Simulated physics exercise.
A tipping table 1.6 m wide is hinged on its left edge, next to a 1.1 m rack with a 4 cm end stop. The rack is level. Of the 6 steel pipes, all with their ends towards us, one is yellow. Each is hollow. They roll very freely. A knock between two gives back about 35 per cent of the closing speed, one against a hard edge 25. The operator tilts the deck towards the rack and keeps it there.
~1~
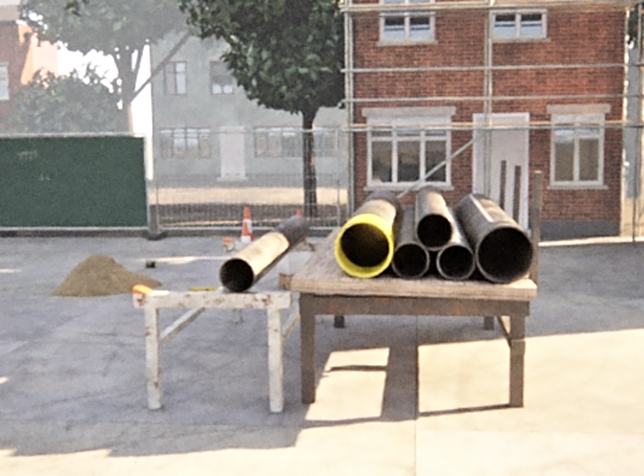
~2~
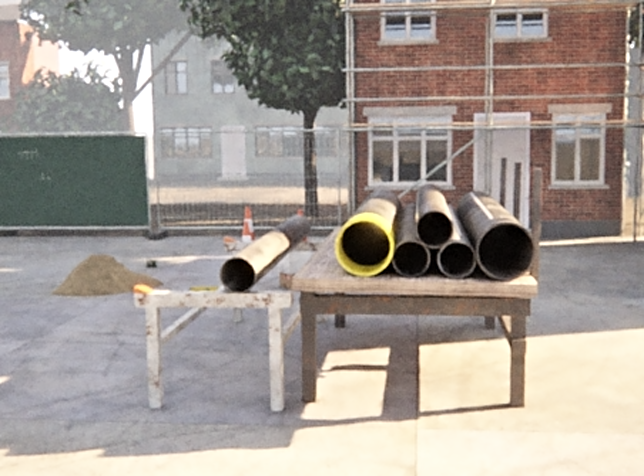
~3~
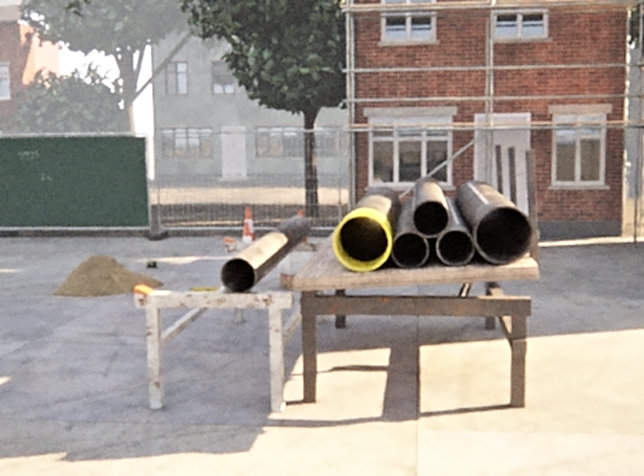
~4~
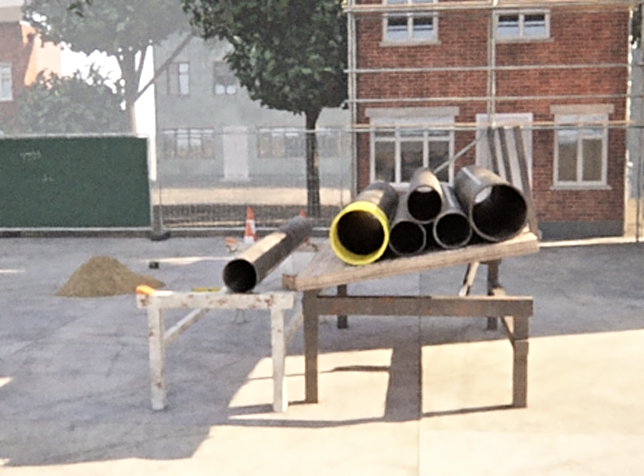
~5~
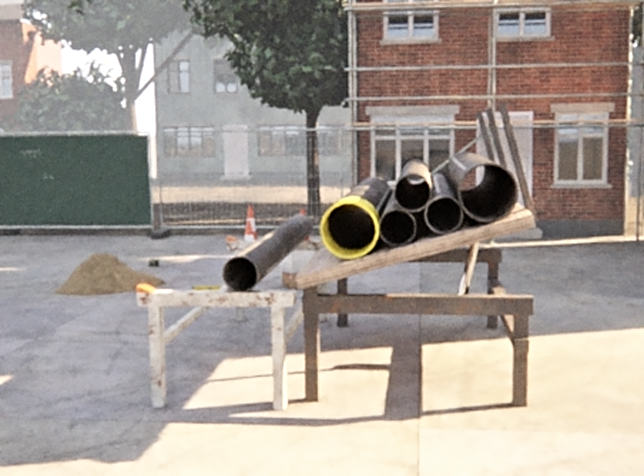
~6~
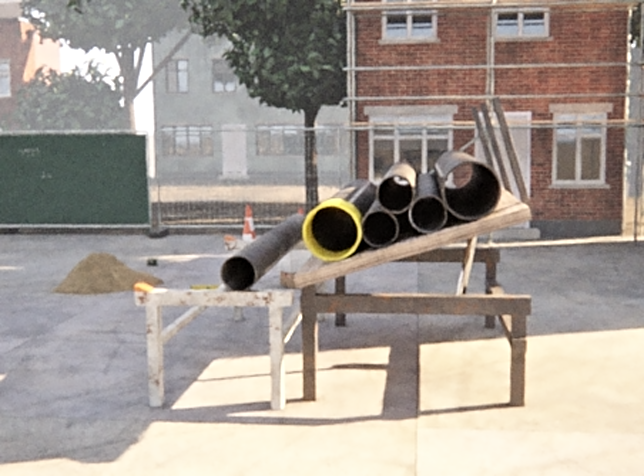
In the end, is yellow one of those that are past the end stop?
Yellow clears the end stop.
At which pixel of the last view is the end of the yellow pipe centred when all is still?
Around (84, 379).
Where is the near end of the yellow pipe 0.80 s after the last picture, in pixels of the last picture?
Around (232, 264).
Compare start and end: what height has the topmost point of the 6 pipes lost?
Some 15 cm lower.
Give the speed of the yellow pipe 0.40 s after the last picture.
About 0.8 m/s.
Then, 0.4 s past the sixth picture, yellow is on the rack, 105 cm from the rack's far end, rolling left; 0 of 6 over the stop.
Then, 0.8 s past the sixth picture, yellow is on the rack, 70 cm from the rack's far end, rolling left; 0 of 6 over the stop.
Then, 1.3 s past the sixth picture, yellow is on the rack, 30 cm from the rack's far end, rolling left; 1 of 6 over the stop.
Then, 1.8 s past the sixth picture, yellow is over the stop and falling; 2 of 6 over the stop.
Finally (5.8 s after the last picture), yellow is over the stop, on the ground; 4 of 6 over the stop.
